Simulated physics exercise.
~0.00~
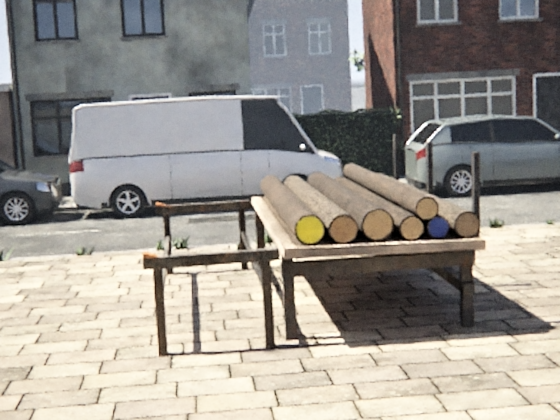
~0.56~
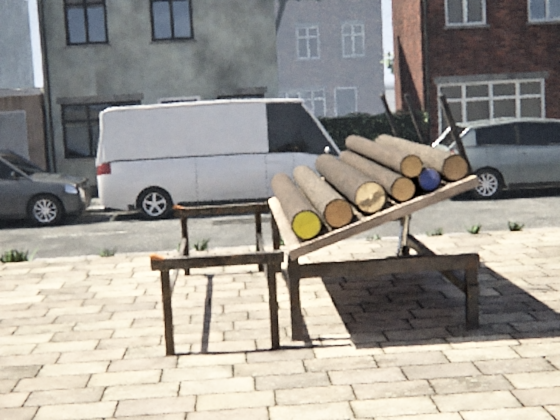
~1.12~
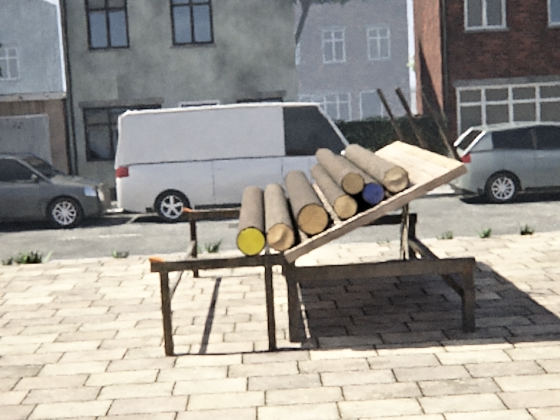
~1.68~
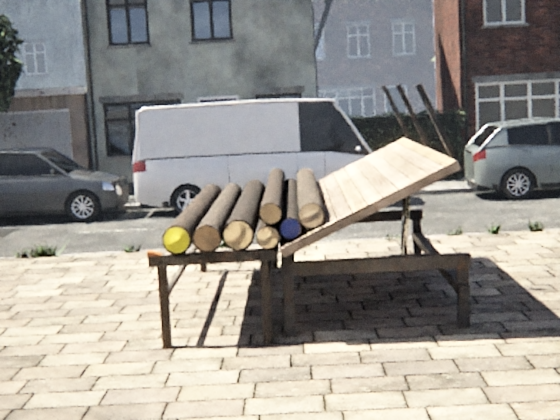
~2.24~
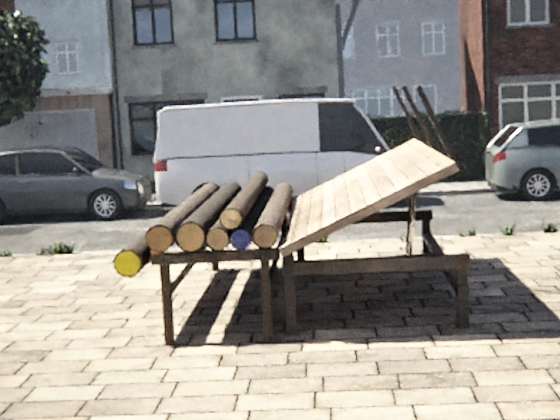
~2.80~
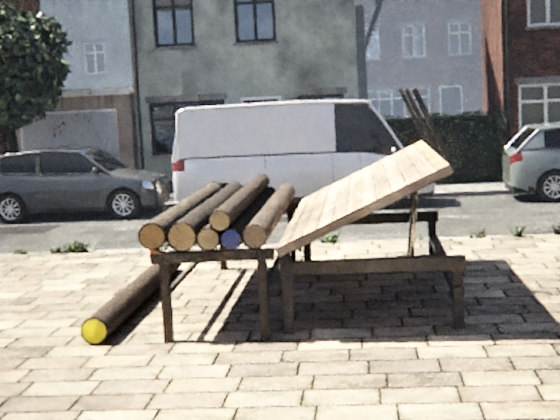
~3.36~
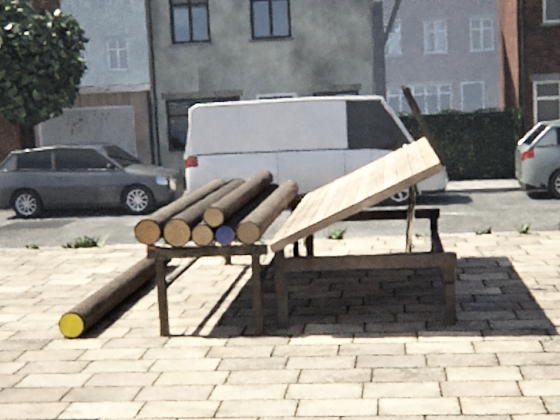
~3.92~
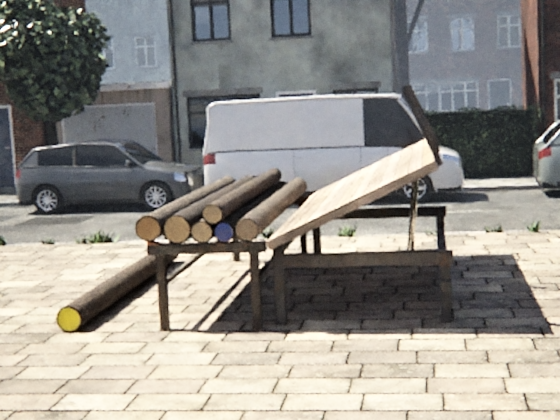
On a paved area beside a street with parked vehicles, a wooden deck tilted and sent a row of timber poles rolling left onto a level rack, where the yellow-ended one dropped over the far end to the ground while the blue-ended one stayed on the rack.
